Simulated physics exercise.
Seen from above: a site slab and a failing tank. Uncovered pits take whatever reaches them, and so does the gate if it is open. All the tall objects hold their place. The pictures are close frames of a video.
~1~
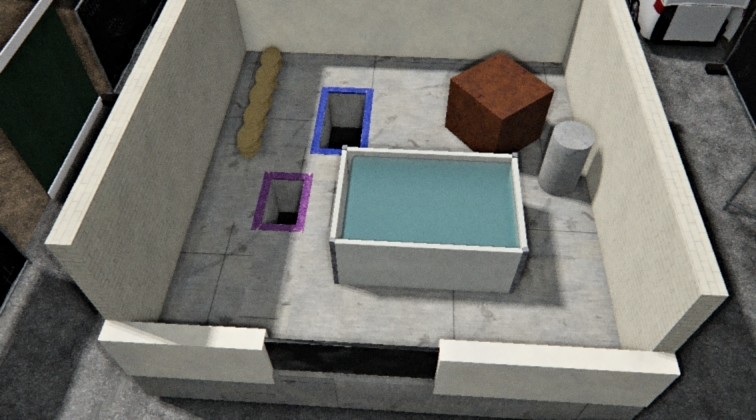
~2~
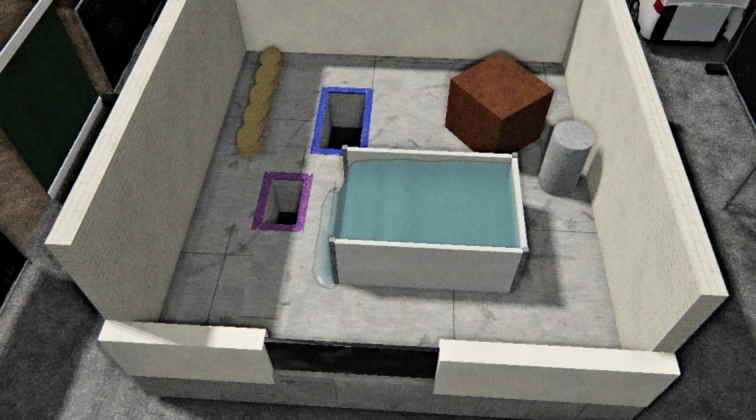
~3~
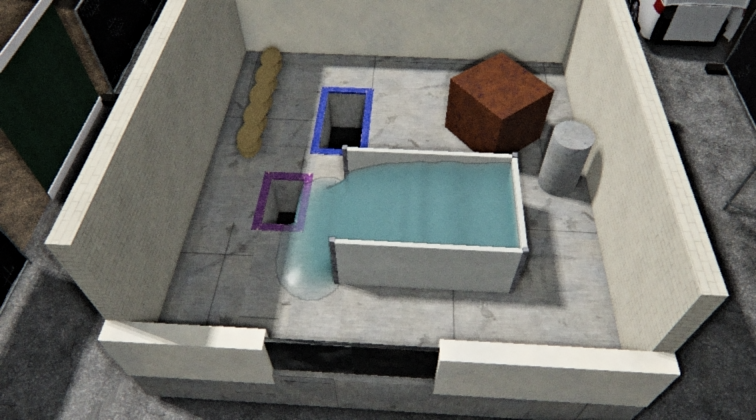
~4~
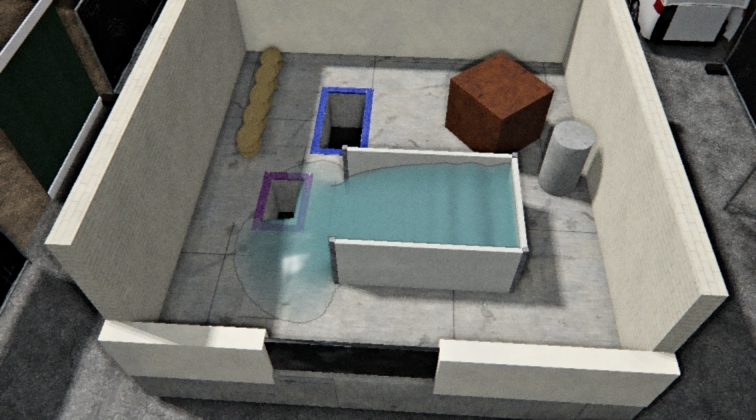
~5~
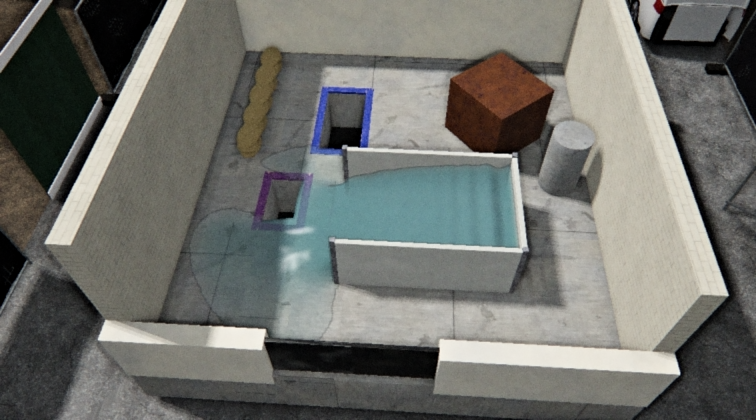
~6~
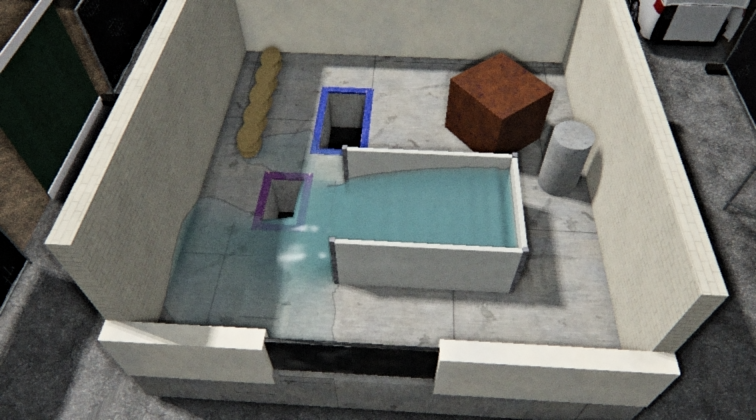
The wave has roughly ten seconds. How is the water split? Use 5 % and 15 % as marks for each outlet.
One by one: The gate takes under 5 %; the blue pit takes between 5 and 15 %; the purple pit takes over 15 %.
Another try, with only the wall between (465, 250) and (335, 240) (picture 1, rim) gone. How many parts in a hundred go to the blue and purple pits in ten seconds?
Per cent: Blue 15, purple 15.
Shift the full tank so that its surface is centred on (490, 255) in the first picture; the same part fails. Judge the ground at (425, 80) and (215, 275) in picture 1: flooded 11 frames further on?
In turn: Free of water, under water.
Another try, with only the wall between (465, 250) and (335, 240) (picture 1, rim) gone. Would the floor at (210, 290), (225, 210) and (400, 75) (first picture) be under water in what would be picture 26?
As listed: Wet, awash, free of water.
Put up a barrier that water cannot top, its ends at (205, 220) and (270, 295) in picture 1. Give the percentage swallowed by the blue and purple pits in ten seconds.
Roughly, in per cent: Blue 6, purple 55.
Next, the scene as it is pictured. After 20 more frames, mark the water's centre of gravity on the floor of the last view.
Near (313, 228).
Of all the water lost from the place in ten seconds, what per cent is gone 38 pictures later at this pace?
Near 85 in a hundred.
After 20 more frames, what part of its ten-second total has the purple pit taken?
Some 75 per cent.
A moment on, water covers 25 % of the floor; the gate 0 %, the blue pit 0 %, the purple pit 17 %.
Next, water covers 35 % of the floor; the gate 0 %, the blue pit 0 %, the purple pit 27 %.
Then, water covers 50 % of the floor; the gate 0 %, the blue pit 1 %, the purple pit 35 %.
Later, water covers 80 % of the floor; the gate 0 %, the blue pit 5 %, the purple pit 41 %.
In the end, water covers 95 % of the floor; the gate 0 %, the blue pit 10 %, the purple pit 46 %.
